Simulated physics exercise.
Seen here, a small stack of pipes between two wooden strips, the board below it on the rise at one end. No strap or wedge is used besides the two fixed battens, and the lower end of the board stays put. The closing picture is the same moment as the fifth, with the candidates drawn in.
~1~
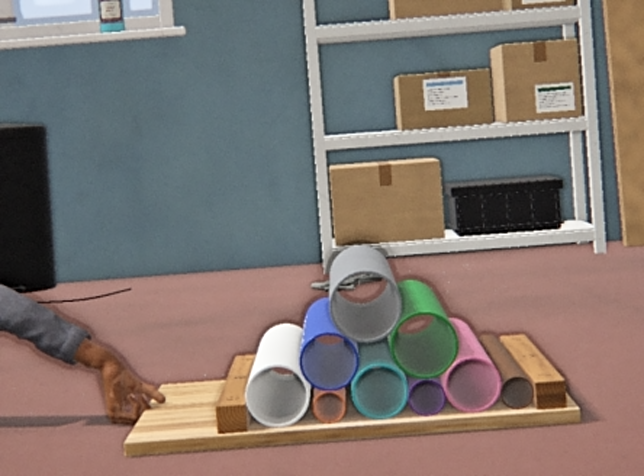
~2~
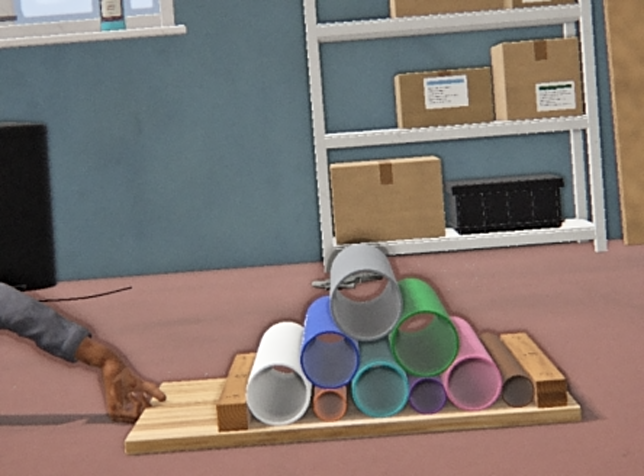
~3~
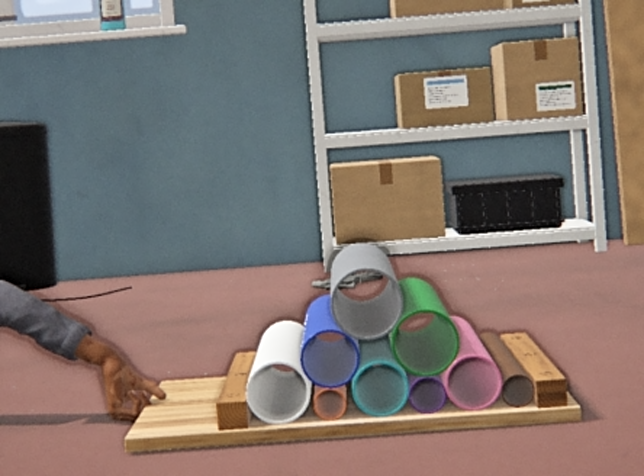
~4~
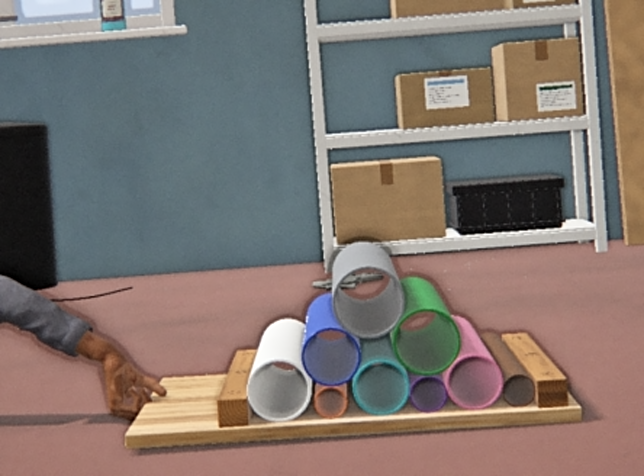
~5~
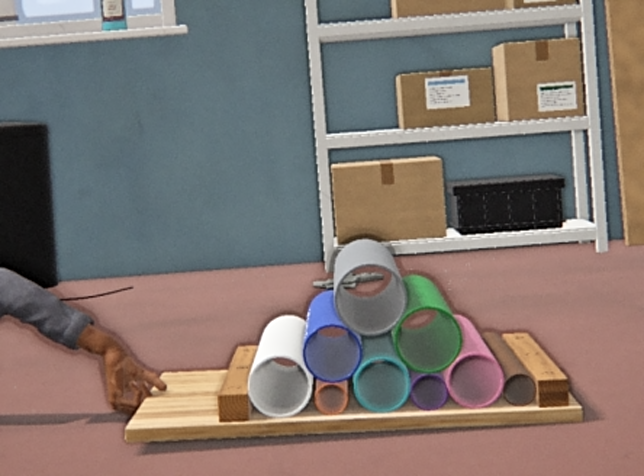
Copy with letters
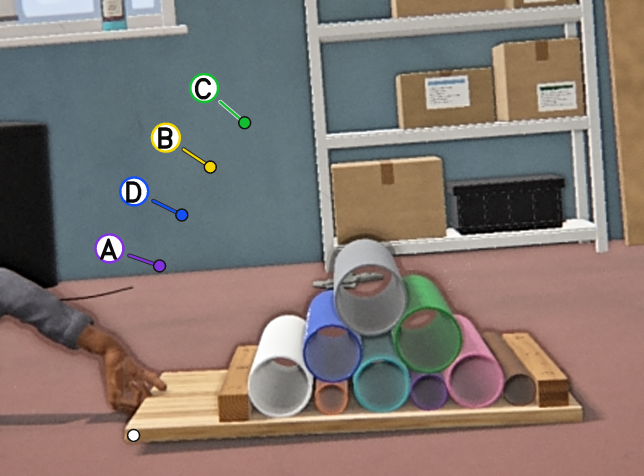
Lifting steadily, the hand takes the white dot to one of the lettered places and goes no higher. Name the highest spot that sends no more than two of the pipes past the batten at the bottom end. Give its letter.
The last mark within the limit is B.
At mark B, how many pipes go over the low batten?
With B, none.
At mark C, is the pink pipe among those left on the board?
Yes, with C.
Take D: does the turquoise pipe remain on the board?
Yes.
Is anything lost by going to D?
No.
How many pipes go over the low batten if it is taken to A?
At A the number is none.
On the marked copy, A at (159, 266); B at (210, 167); C at (244, 123); D at (182, 215); the white dot at (134, 435).
Following B. Soon after the start, board at 20°.
Later, board at 38°.
In the end, board at 38°, none over the low batten.
As for the rest, A none over the low batten; C three over the low batten (blue, green, grey); D none over the low batten.
